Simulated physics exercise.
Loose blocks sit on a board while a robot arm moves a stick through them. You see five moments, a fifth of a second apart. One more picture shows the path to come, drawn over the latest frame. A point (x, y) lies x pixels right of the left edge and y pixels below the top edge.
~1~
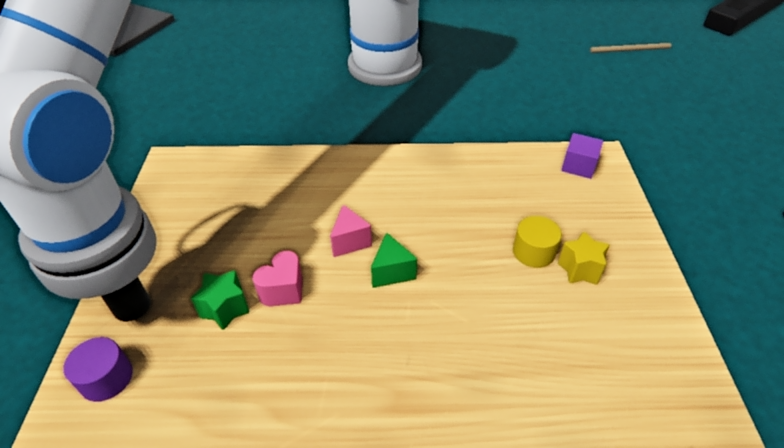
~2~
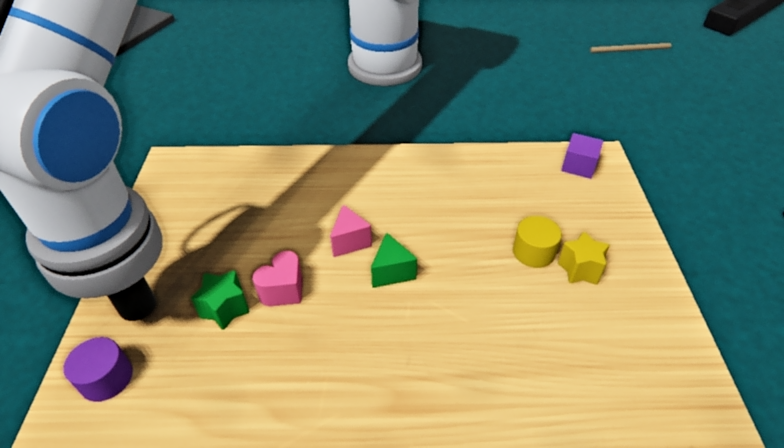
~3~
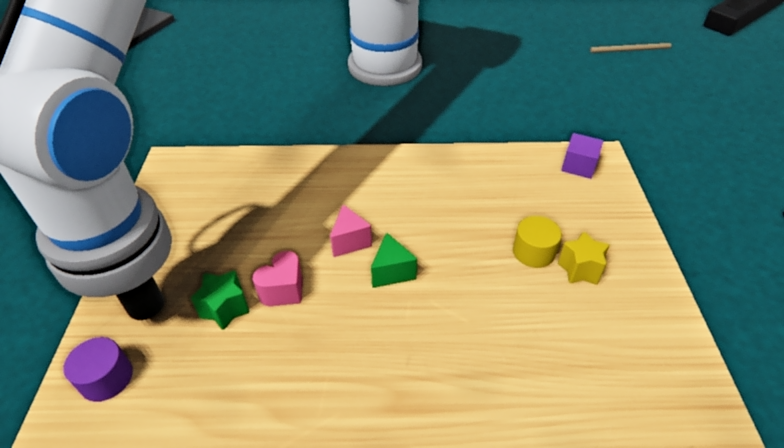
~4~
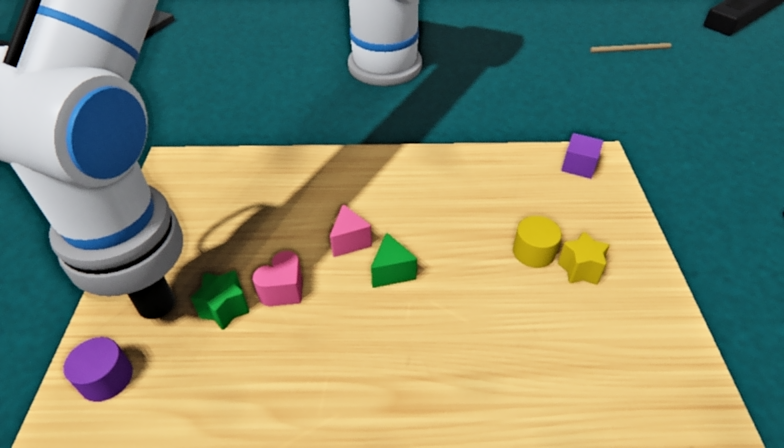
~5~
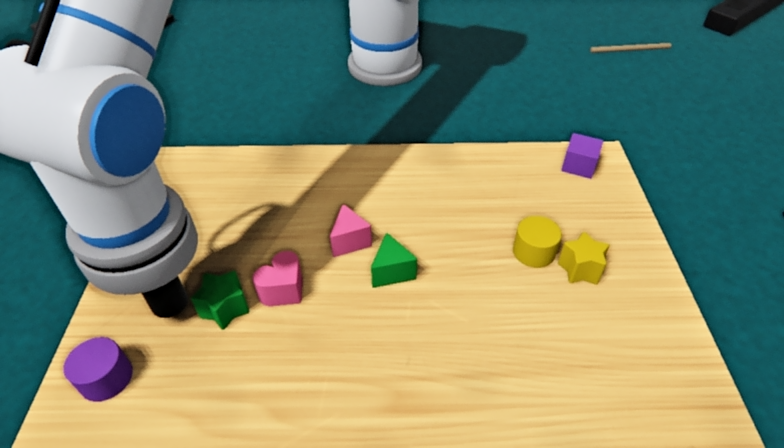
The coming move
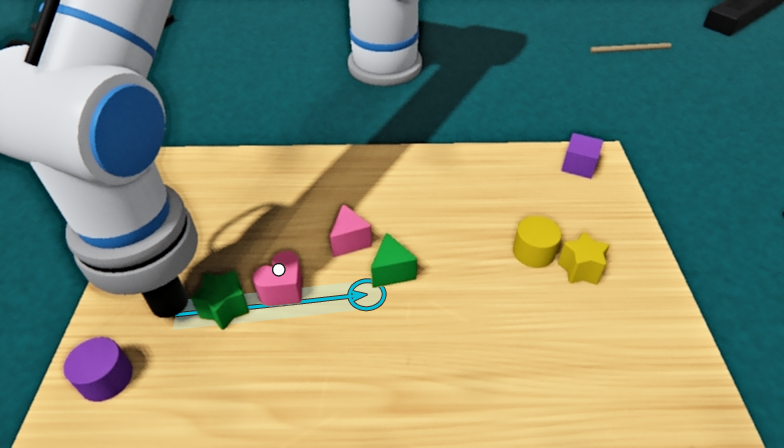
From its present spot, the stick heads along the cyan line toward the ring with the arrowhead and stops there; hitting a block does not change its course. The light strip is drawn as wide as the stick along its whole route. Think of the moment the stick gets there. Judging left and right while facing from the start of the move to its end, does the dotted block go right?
It seems not.
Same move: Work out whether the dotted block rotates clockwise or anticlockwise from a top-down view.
It rotates counterclockwise.
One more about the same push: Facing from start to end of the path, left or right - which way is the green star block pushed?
Out to the right.
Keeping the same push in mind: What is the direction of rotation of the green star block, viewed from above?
The sense of turning is clockwise.
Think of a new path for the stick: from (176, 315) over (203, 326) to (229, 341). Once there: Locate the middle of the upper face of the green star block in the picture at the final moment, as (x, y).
When the path ends, it will be at (245, 293).
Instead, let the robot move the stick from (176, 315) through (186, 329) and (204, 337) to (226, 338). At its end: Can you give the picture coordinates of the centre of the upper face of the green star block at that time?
Most likely (238, 288).
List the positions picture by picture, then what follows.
Stick's lower end (132, 307); green star block (217, 288); pink heart block (279, 270); pink triangle (348, 221); green triangle (392, 252), in the first frame.
Stick (138, 307); blocks still, in the second frame.
Stick (146, 306); blocks still, in the third frame.
Stick (157, 305); blocks still, in the fourth frame.
Stick (170, 304); green star block (217, 288); pink heart block (279, 270); pink triangle (348, 221); green triangle (392, 252), in the fifth frame.
Drawn move, from (176, 315) directly to (367, 294); the dot is on the pink heart block.
The first path, step by step. One third of the way, stick (238, 297); green star block (270, 291); pink heart block (304, 263), turned 50° anticlockwise.
Two thirds of the way, stick (302, 290); green star block (331, 294), turned 15° clockwise; pink heart block (328, 258), turned 115° anticlockwise.
At the end, stick (366, 283); green star block (375, 302), turned 65° clockwise; pink heart block (345, 250), turned 150° anticlockwise; pink triangle still; green triangle (398, 249).
